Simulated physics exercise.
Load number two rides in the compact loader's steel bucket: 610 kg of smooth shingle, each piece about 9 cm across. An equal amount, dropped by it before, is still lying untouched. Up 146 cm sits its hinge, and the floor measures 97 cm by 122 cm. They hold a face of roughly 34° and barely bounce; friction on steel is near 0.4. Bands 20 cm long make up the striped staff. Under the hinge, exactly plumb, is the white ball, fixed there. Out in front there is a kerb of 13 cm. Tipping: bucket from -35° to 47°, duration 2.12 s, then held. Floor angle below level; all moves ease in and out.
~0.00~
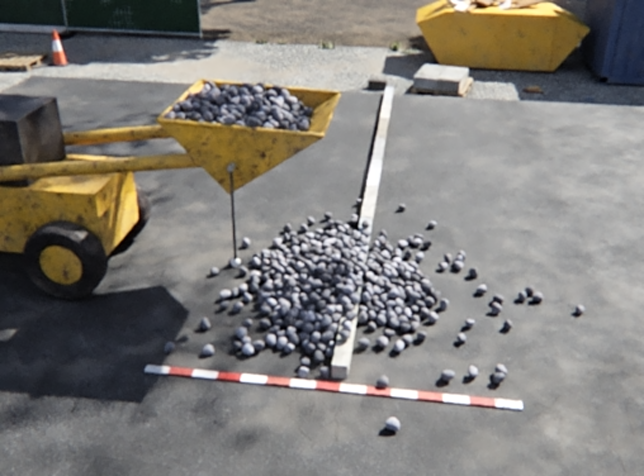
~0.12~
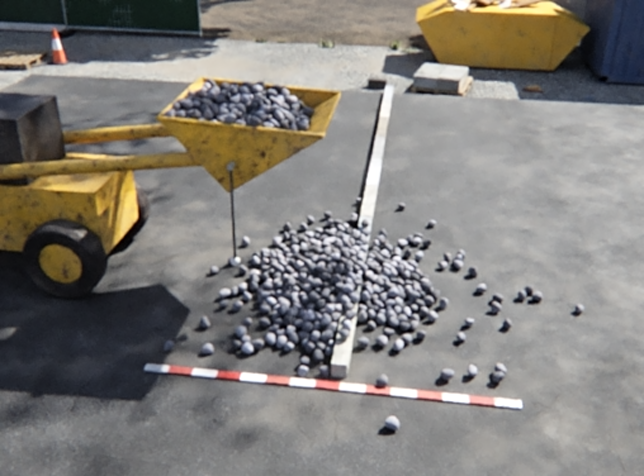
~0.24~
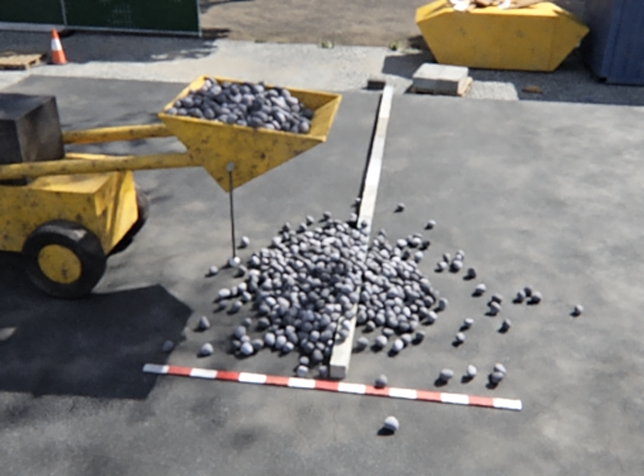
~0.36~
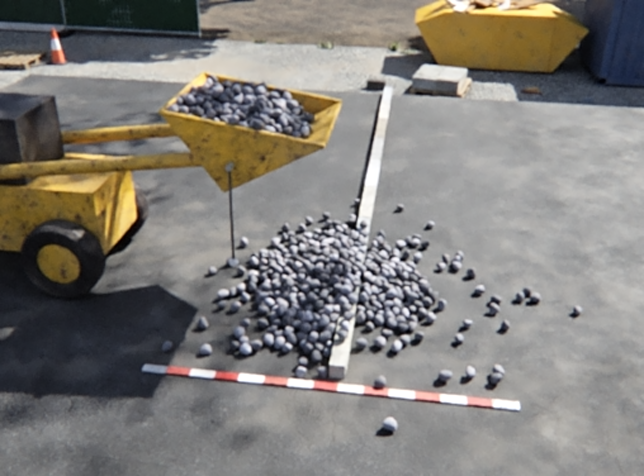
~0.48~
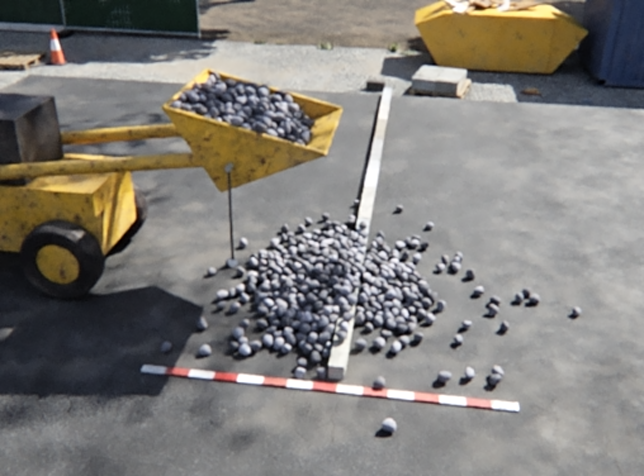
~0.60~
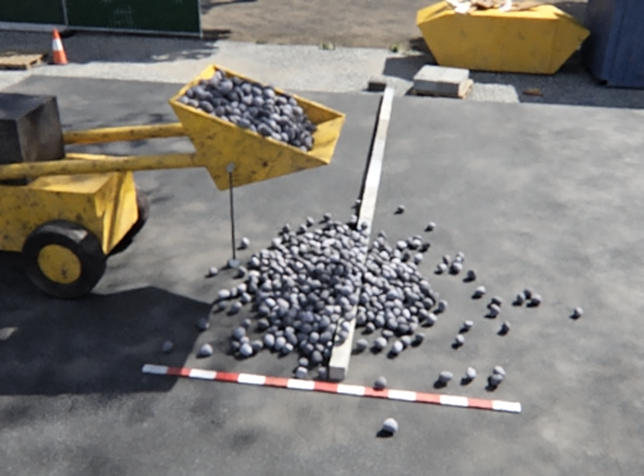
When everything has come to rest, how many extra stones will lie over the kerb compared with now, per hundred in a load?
About 56 per hundred.
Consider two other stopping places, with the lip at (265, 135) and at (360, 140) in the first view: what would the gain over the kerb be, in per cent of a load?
First place about 5 %, second about 90 %.
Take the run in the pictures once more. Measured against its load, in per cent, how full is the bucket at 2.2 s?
Roughly 0 per cent remains inside.
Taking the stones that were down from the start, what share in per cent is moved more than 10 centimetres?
Some 30 percent, give or take.
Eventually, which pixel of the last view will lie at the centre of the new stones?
The middle ends up near (366, 276).
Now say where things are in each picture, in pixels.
Lip at (323, 136), floor tilted -35°, highest stones at (231, 94). The earlier load is highest near (338, 257), 27 cm above ground level, 75 % on this side of the kerb, 25 % over the kerb, in the first frame.
The bucket is at -34°, its lip at (323, 136); the top of the load is at (231, 93); the stones move at 0.1 m/s on average, in the second frame.
Lip at (324, 140), floor tilted -32°, highest stones at (227, 92); the stones move at 0.1 m/s on average, in the third frame.
The bucket is at -29°, its lip at (325, 146); the top of the load is at (223, 91); the stones move at 0.2 m/s on average, in the fourth frame.
The bucket is at -24°, its lip at (325, 154); the top of the load is at (219, 89); the stones move at 0.2 m/s on average, in the fifth frame.
Lip at (328, 163), floor tilted -19°, highest stones at (216, 83); the stones move at 0.3 m/s on average, in the sixth frame.
After 1.6 s the floor is at 34°; in per cent of one load, 74 in the bucket, 101 on this side of the kerb, 26 over the kerb; the foremost stones are at (520, 313).
After 2.2 s the floor is at 47°; in per cent of one load, 2 in the bucket, 130 on this side of the kerb, 68 over the kerb; the foremost stones are at (520, 313).
After 2.6 s the floor is at 47°; in per cent of one load, 0 in the bucket, 123 on this side of the kerb, 77 over the kerb; the foremost stones are at (528, 307).
After 5.4 s the floor is at 47°; in per cent of one load, 0 in the bucket, 120 on this side of the kerb, 81 over the kerb; the foremost stones are at (541, 311). Net gain over the kerb, 56.
